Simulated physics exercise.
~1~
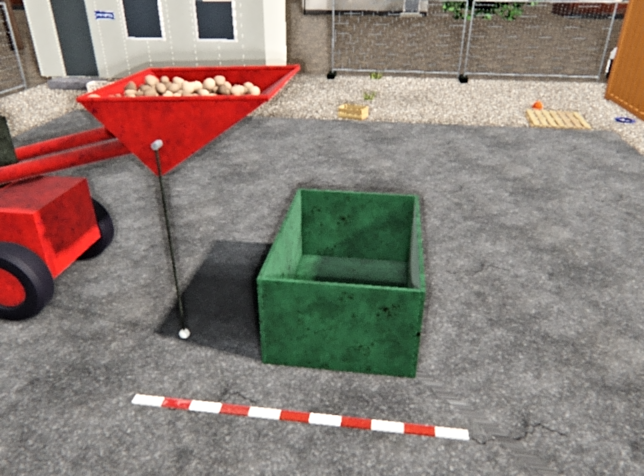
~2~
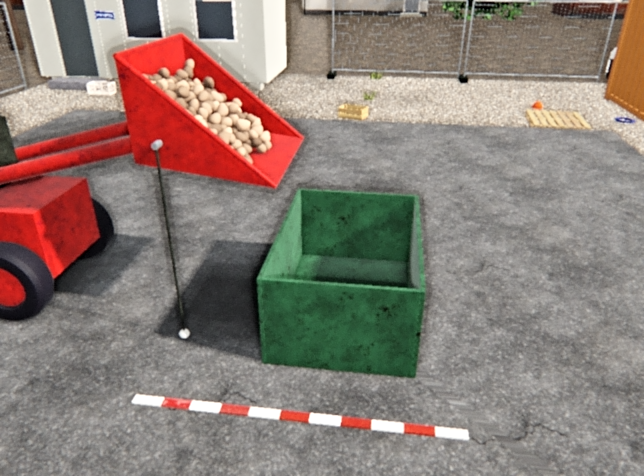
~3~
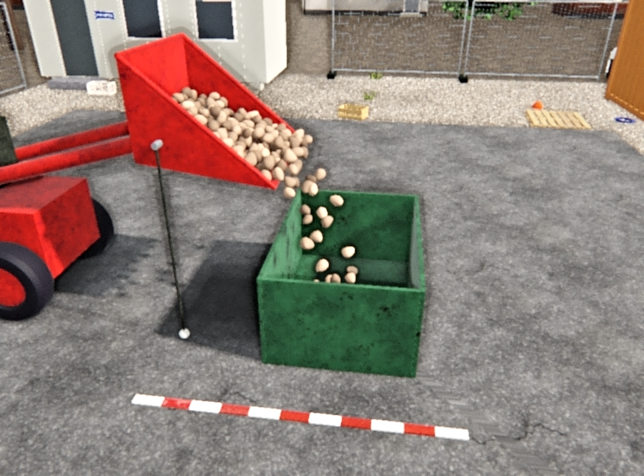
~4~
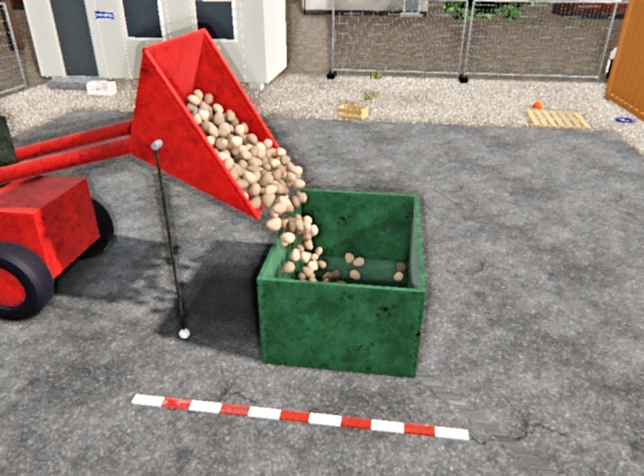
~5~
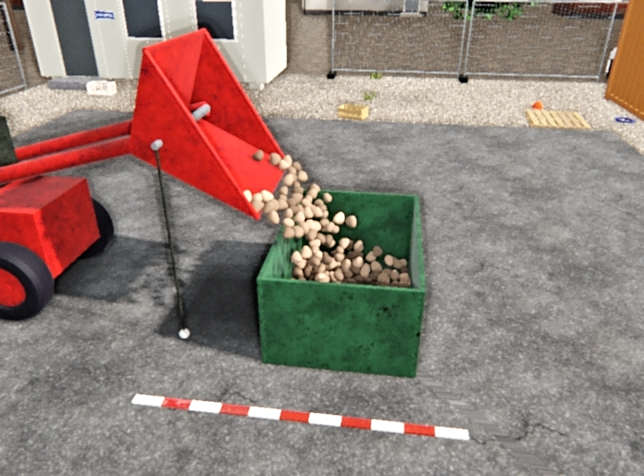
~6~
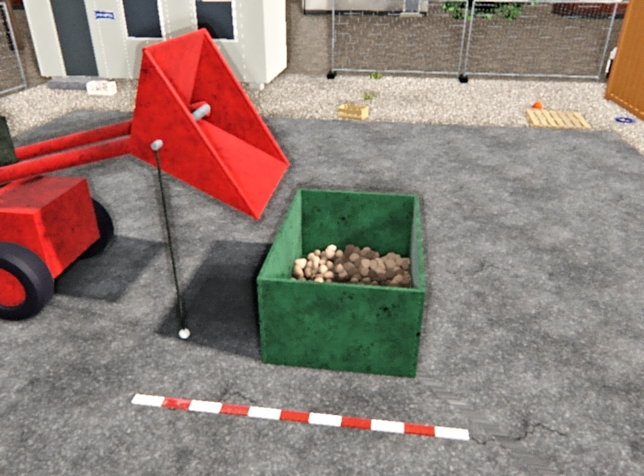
A red loader bucket tips in two stages, pouring all its pale stones into a green bin.
